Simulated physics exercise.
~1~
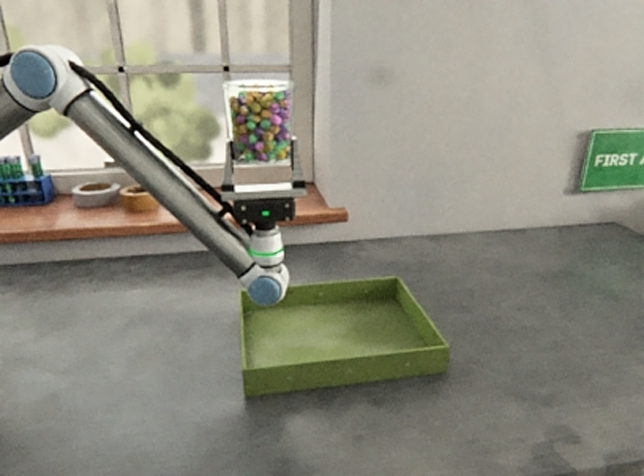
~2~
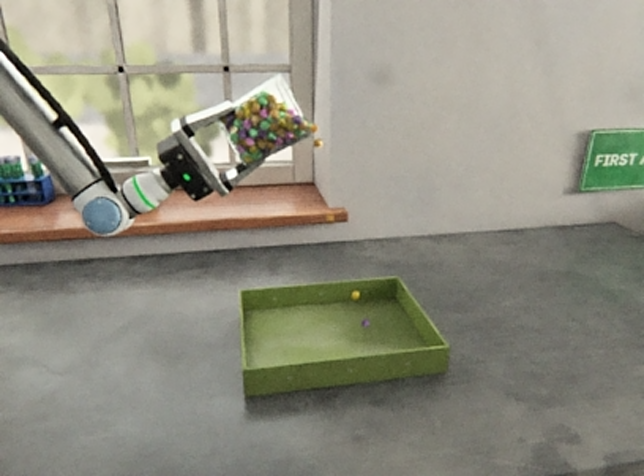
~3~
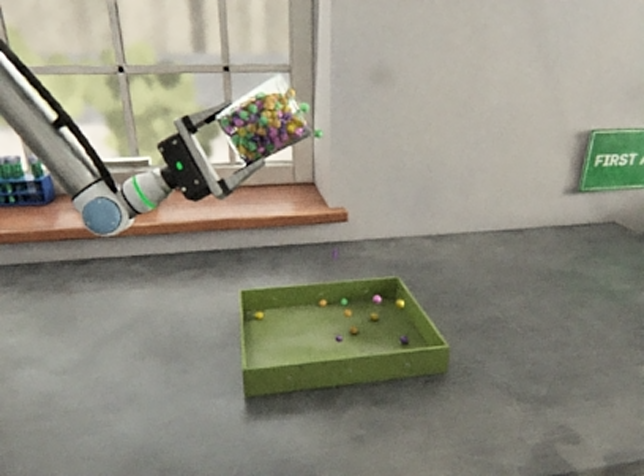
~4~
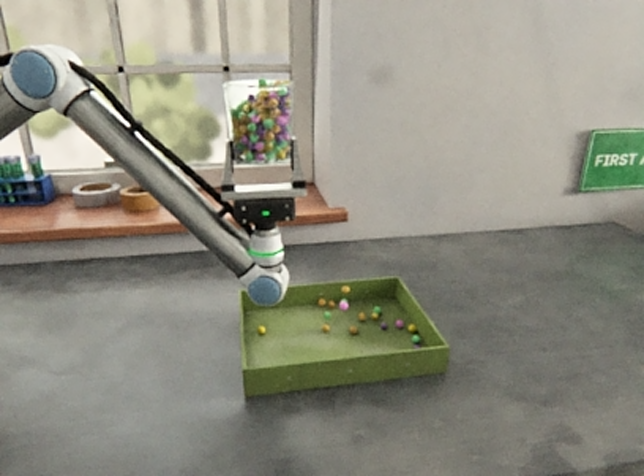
A robot arm held a clear tumbler full of colourful round sweets, swung it over to the right until it lay tipped, and let a few drop into the green tray below, then turned it upright again, still mostly full.
